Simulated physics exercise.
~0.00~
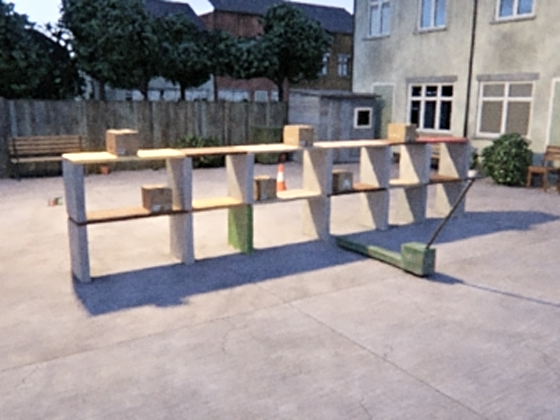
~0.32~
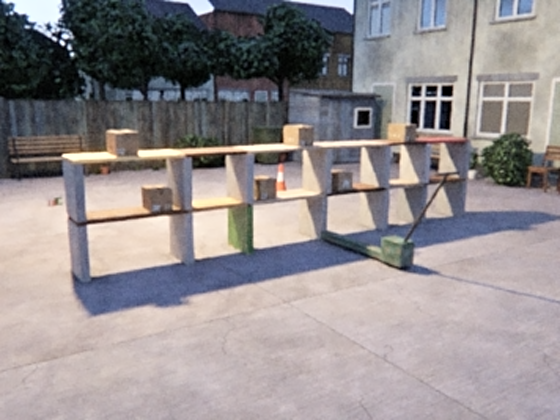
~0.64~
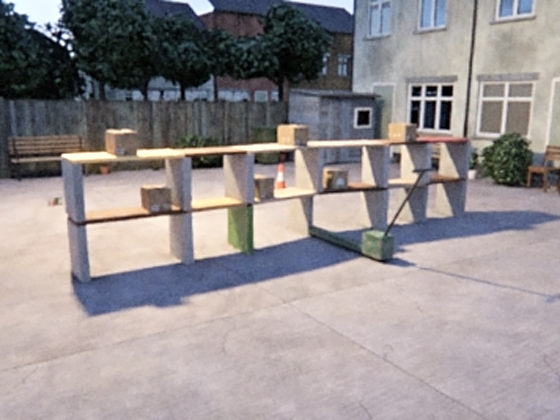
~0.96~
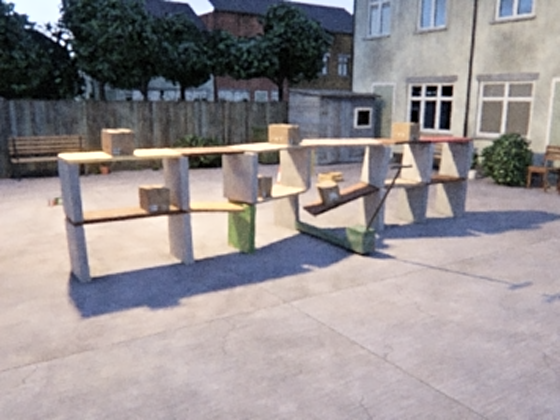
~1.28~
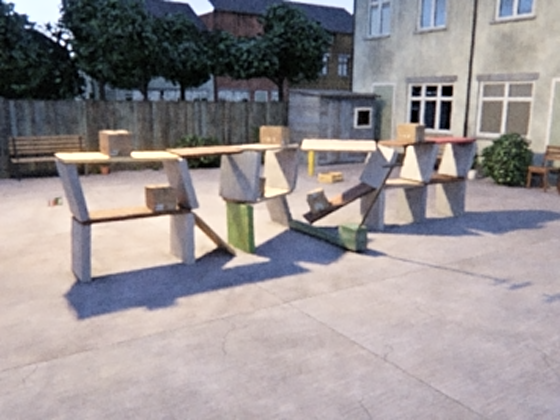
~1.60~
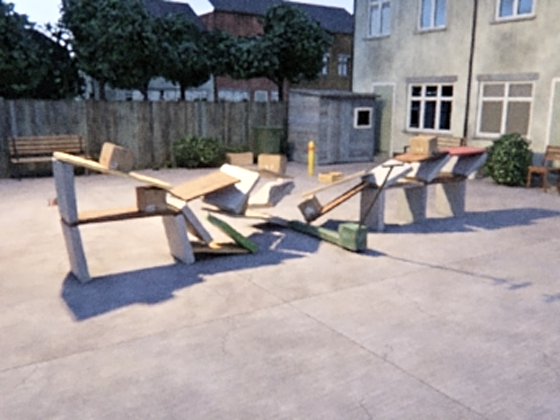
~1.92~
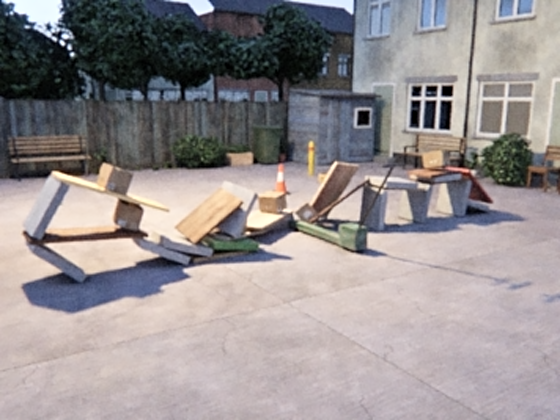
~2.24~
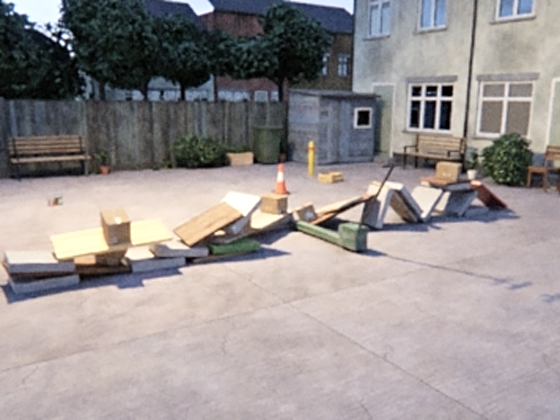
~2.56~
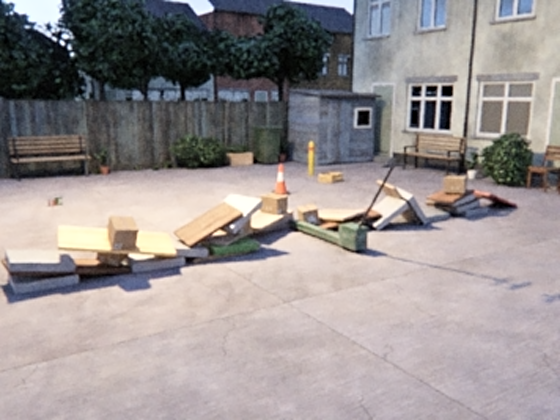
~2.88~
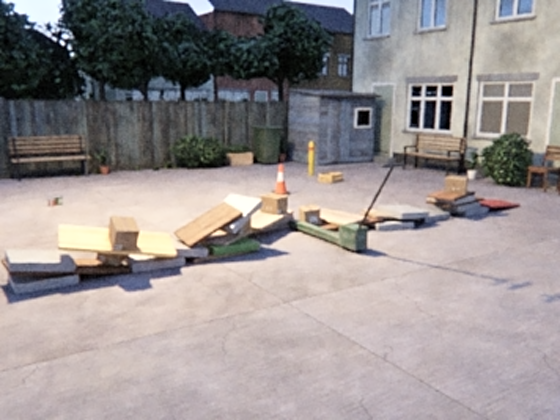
A long two-tier shelf of pale uprights and wooden boards, carrying cardboard boxes, collapses in a paved yard, seen from a fixed, slightly raised view. One upright left of centre is green and a top board at the right end is red; fencing, benches and a house stand behind. A green floor jack slides left into the base of an upright near the middle. The boards there sag and drop, then the left section folds down, revealing an orange cone behind. The right section topples last, leaving a low line of rubble beside the jack, its handle raised.
